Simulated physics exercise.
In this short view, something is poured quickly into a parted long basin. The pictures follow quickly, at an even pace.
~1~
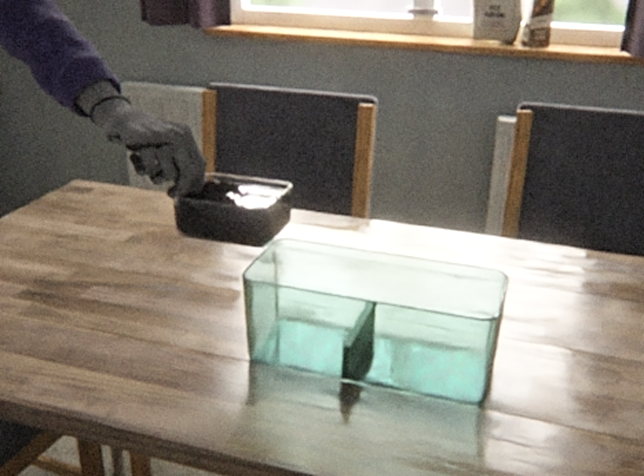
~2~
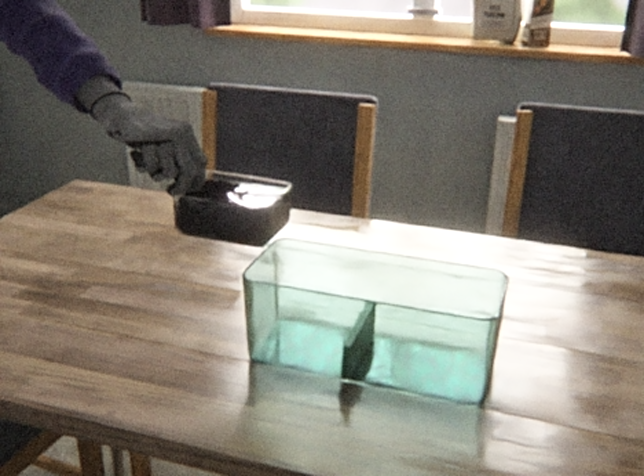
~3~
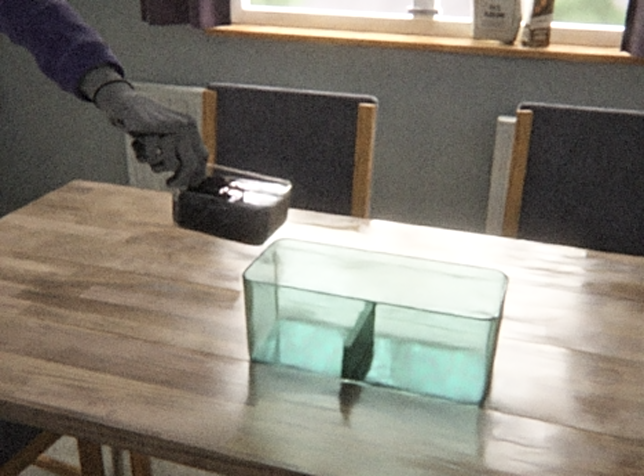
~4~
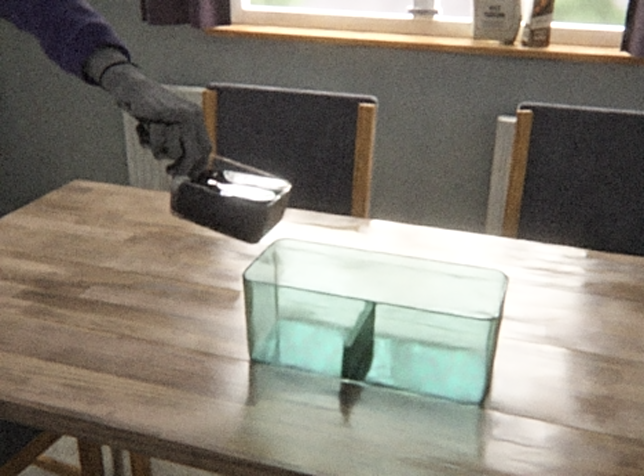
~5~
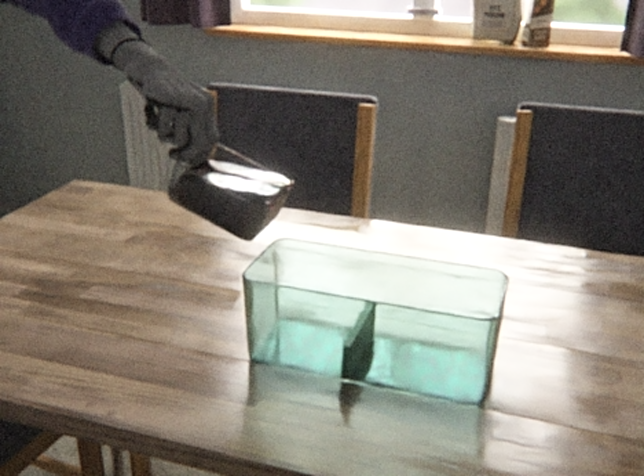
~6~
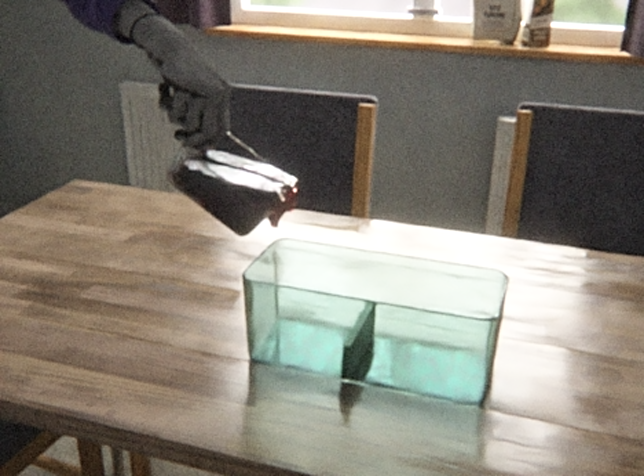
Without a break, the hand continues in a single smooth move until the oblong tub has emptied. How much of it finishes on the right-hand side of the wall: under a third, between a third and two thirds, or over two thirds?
I predict a middling amount ends up right of the wall, one third up to two thirds.
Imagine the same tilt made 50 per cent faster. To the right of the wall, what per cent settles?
Around 55 percent.
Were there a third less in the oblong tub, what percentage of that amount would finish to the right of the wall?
That share would be some 15 parts in a hundred.
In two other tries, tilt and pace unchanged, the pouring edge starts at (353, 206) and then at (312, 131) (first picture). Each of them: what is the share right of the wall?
90 %, then 80 %.
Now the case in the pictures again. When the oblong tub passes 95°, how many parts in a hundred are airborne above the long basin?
Share in flight: Approx. 45 %.
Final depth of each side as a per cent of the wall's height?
30 % left, 20 % right.
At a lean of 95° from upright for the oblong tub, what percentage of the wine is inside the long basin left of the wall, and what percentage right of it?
I'd put the left part near 35 per cent and the right part near 10.
A moment on, the oblong tub is tipped on its side and 12 per cent is still to pour, 34 is left of the wall and 8 right of it.
Next, the oblong tub is tipped right over and 0 per cent is still to pour, 44 is left of the wall and 48 right of it.
Then the oblong tub is tipped right over and 0 per cent is still to pour, 49 is left of the wall and 47 right of it.
Later the oblong tub is tipped right over and 0 per cent is still to pour, 49 is left of the wall and 47 right of it.
At rest 49 per cent lies left of the wall, 47 right of it and 4 outside.
